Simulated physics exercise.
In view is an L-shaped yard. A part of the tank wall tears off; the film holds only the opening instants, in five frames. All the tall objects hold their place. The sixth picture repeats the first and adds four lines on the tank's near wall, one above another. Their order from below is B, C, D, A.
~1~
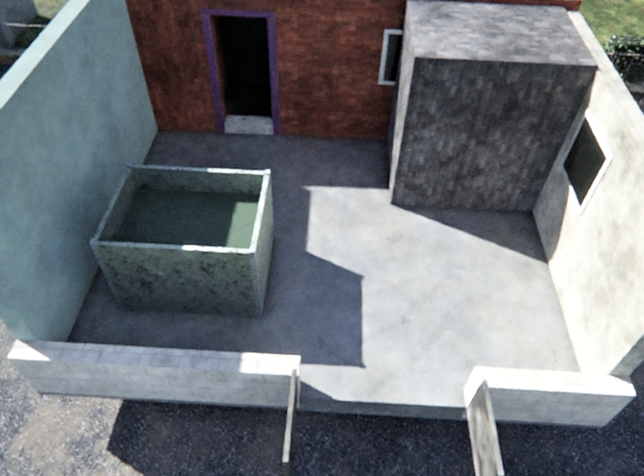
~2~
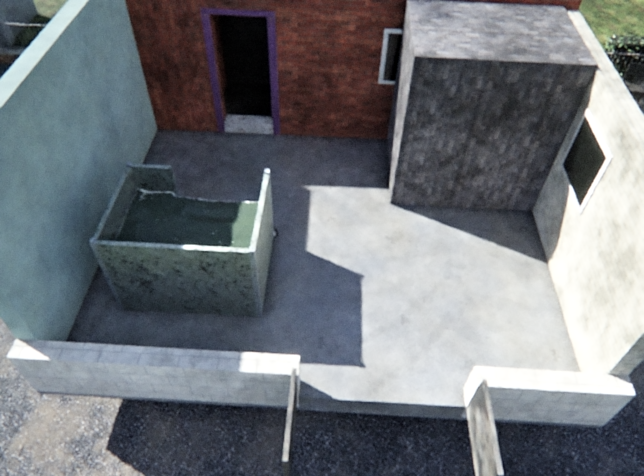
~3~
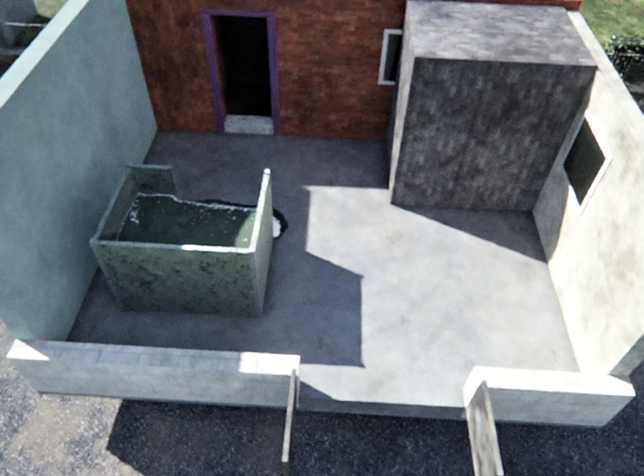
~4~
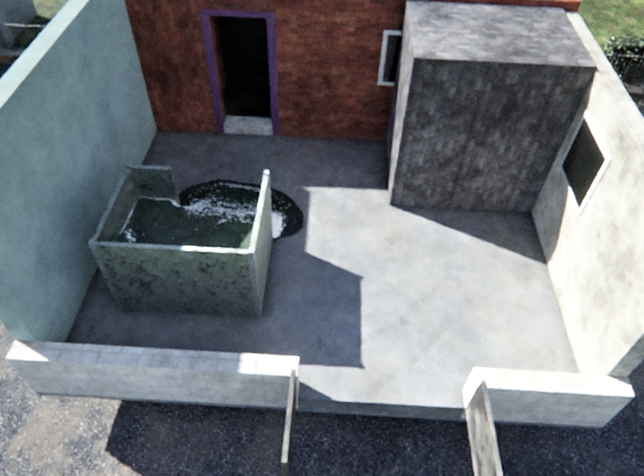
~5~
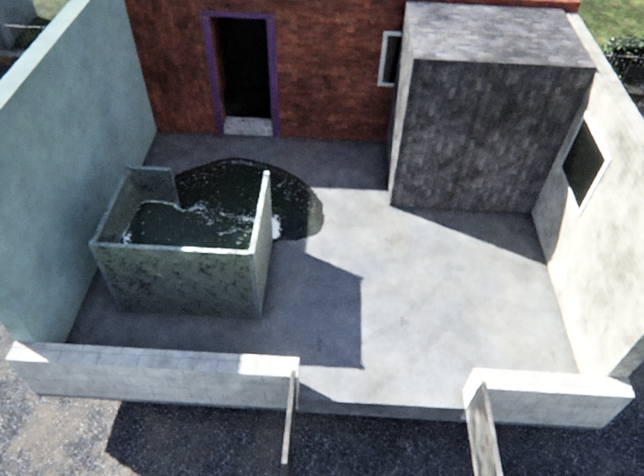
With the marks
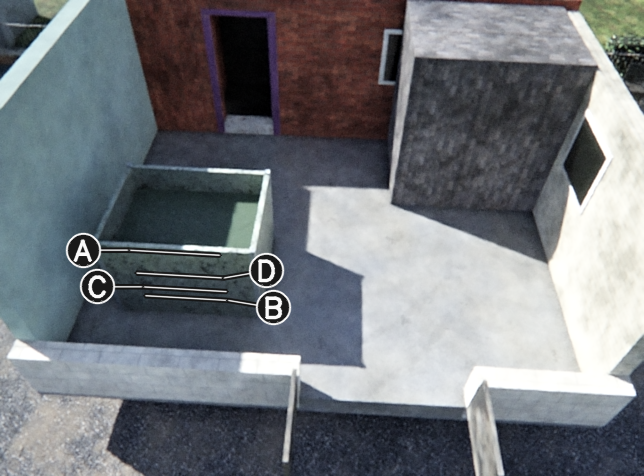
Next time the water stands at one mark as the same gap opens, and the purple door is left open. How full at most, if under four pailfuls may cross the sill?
Use level C.
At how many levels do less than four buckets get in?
Two of them.
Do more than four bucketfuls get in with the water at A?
Yes, that goes wrong.
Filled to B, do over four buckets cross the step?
No.
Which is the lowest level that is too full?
D it is.
In white, A at (173, 252); B at (186, 298); C at (184, 289); D at (180, 275); from the bottom up B, C, D, A.
If A is chosen, dozens of bucketfuls pour in.
If B is chosen, nothing gets over.
If C is chosen, a bucket or two gets in.
If D is chosen, about 13 bucketfuls get in.
